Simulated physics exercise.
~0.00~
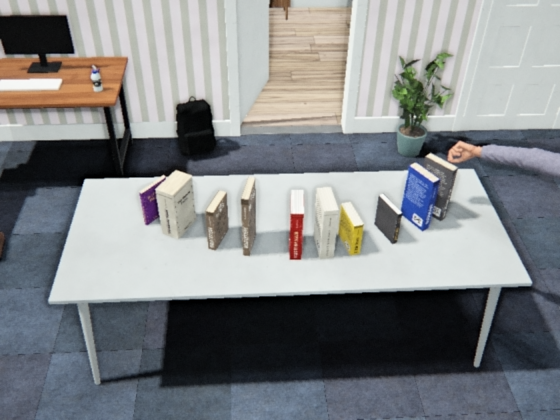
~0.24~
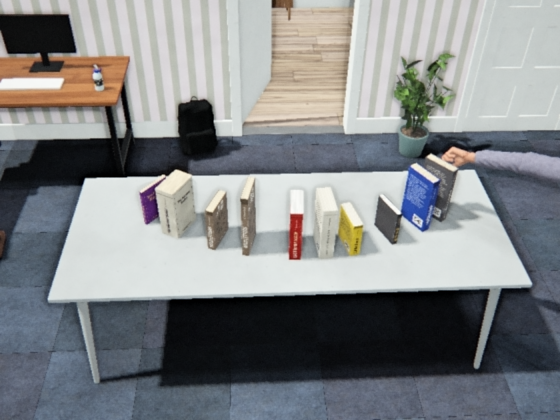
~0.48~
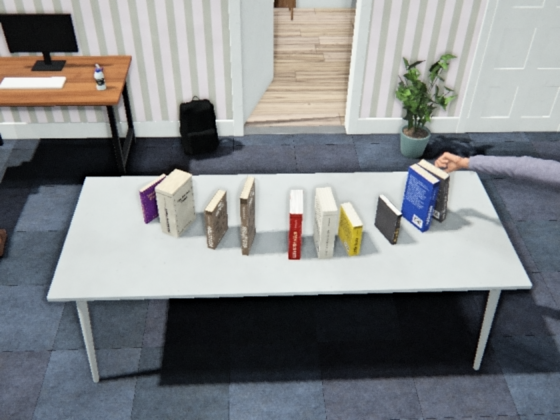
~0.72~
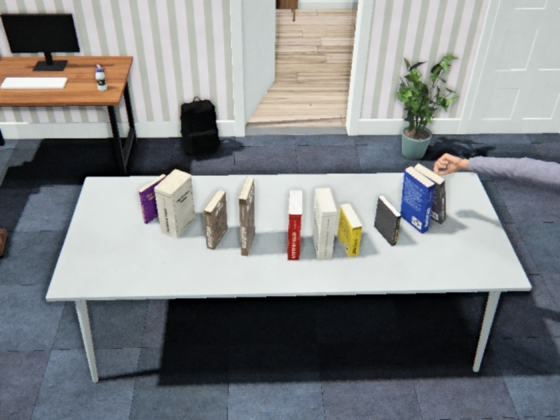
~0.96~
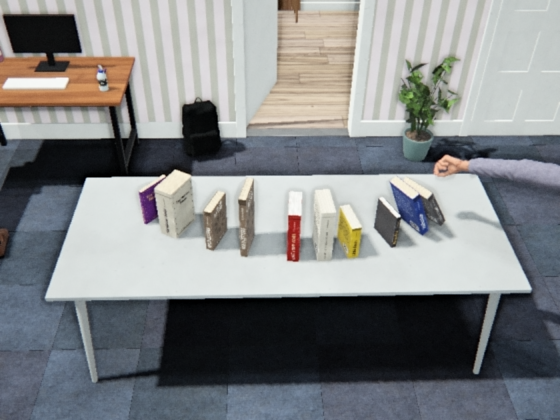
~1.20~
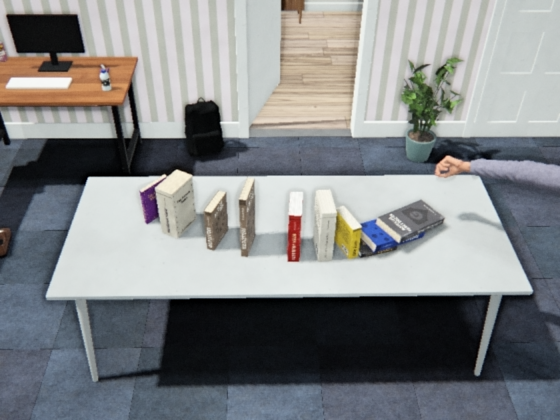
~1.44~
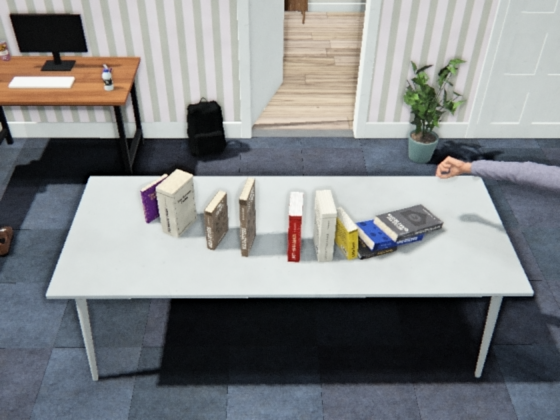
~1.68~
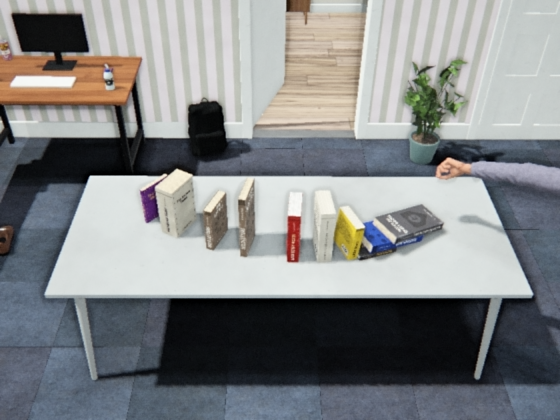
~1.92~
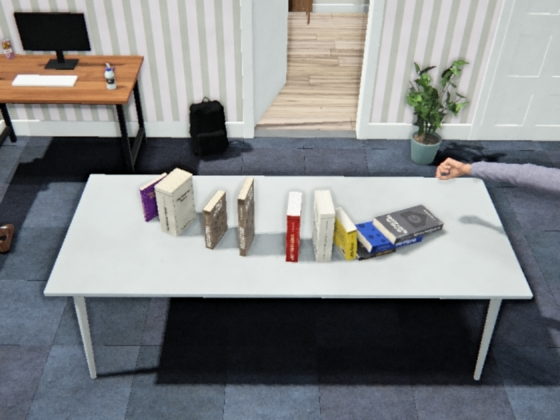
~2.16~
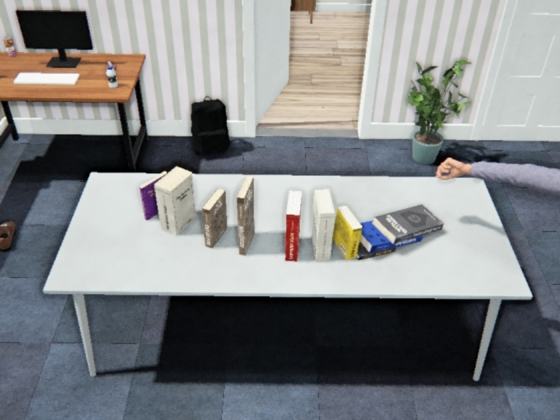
Row of books on a white table toppling leftward from a hand's push, three falling and the chain stopping at the upright yellow book.
